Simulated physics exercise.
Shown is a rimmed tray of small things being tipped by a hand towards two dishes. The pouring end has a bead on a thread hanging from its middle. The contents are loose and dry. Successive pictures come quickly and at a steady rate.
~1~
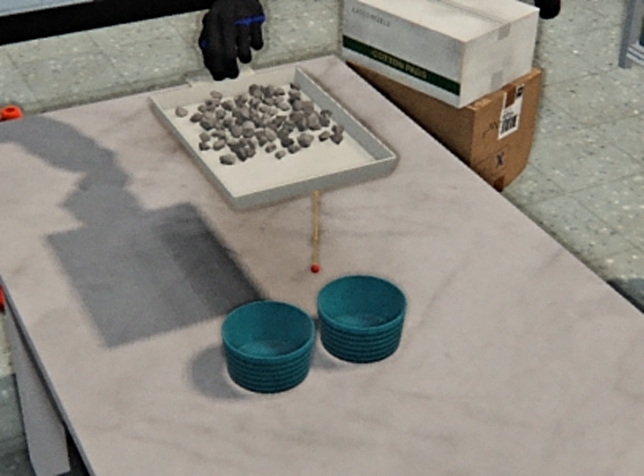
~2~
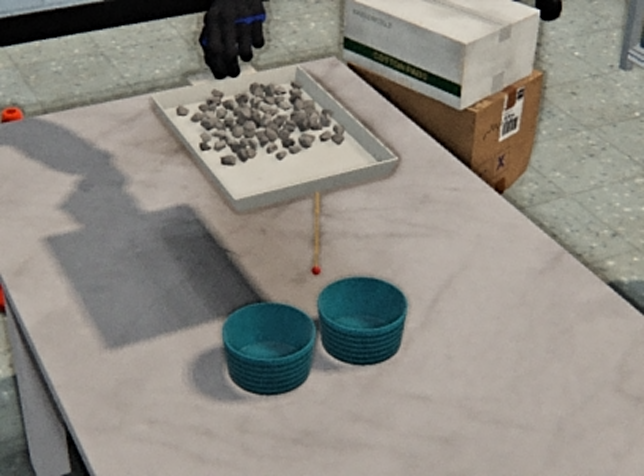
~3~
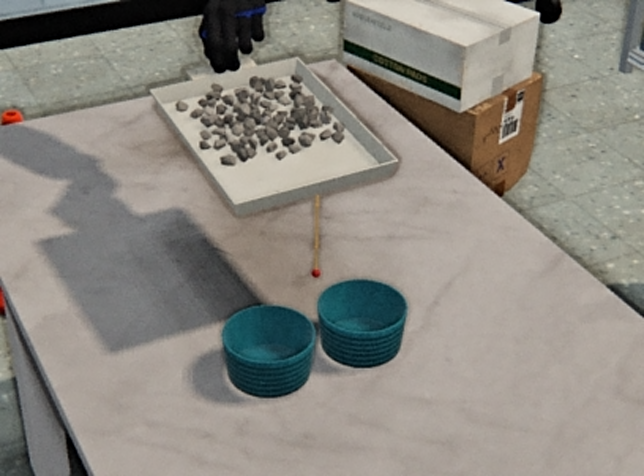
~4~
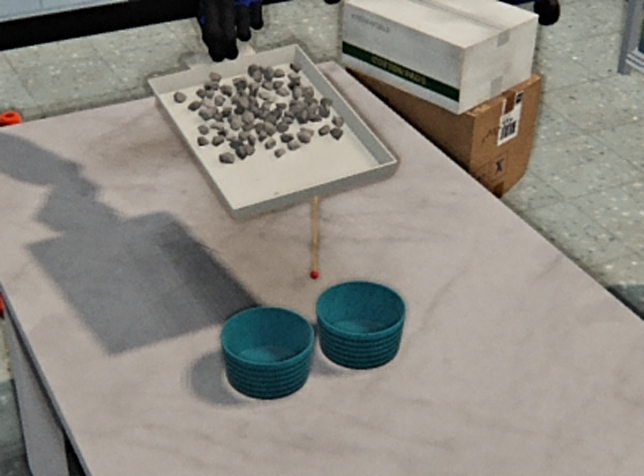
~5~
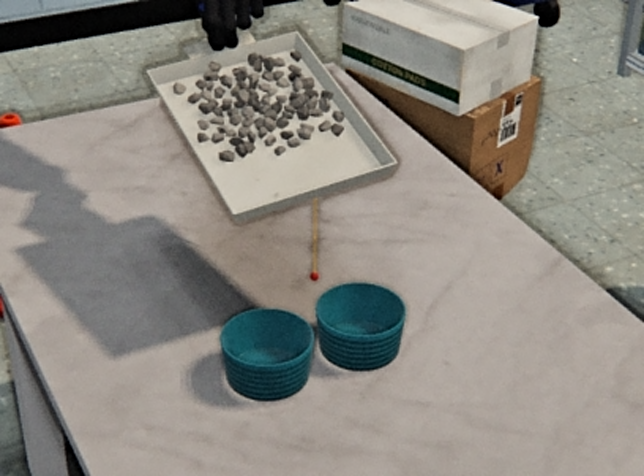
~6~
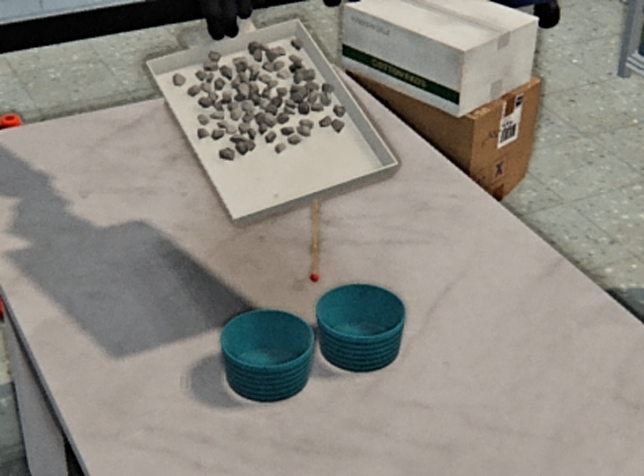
A black-gloved hand steadily tilted a white tray of gray gravel above two teal dishes, raising its back end while the front left corner dipped; the stones stayed bunched toward the back.
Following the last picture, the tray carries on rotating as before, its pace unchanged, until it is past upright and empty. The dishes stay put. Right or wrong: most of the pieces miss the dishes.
Wrong.
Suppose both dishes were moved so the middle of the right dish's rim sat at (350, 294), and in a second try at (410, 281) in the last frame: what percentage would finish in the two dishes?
You'd get 70 in a hundred the first time and 30 in a hundred the second.
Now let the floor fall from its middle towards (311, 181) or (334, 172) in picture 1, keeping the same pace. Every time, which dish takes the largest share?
Rightward dish at the first place, Rightward dish at the second.
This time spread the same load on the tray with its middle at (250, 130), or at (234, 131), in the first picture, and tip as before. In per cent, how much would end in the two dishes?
The first gives 70 %, the second 80 %.
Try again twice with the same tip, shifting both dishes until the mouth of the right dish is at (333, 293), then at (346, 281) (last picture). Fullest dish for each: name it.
Trial one goes to the one to the left, trial two to the one to the left.
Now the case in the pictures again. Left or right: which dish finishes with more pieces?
That would be the left of the two, then.
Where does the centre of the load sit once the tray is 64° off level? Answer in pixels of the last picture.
Check around (275, 198) in the last picture.
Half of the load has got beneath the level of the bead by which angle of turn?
It is at around 85 degrees.
Soon, tray tipped steeply; most on the tray; a small part in the air.
A while on, tray tipped past a quarter turn; a small part on the tray; about half in the left dish; a small part in the right dish; a small part outside both; a small part in the air.
Towards the end, tray tipped past a quarter turn; about two thirds in the left dish; a small part in the right dish; about a quarter outside both.
Finally, tray tipped past a quarter turn; about two thirds in the left dish; a small part in the right dish; about a quarter outside both.
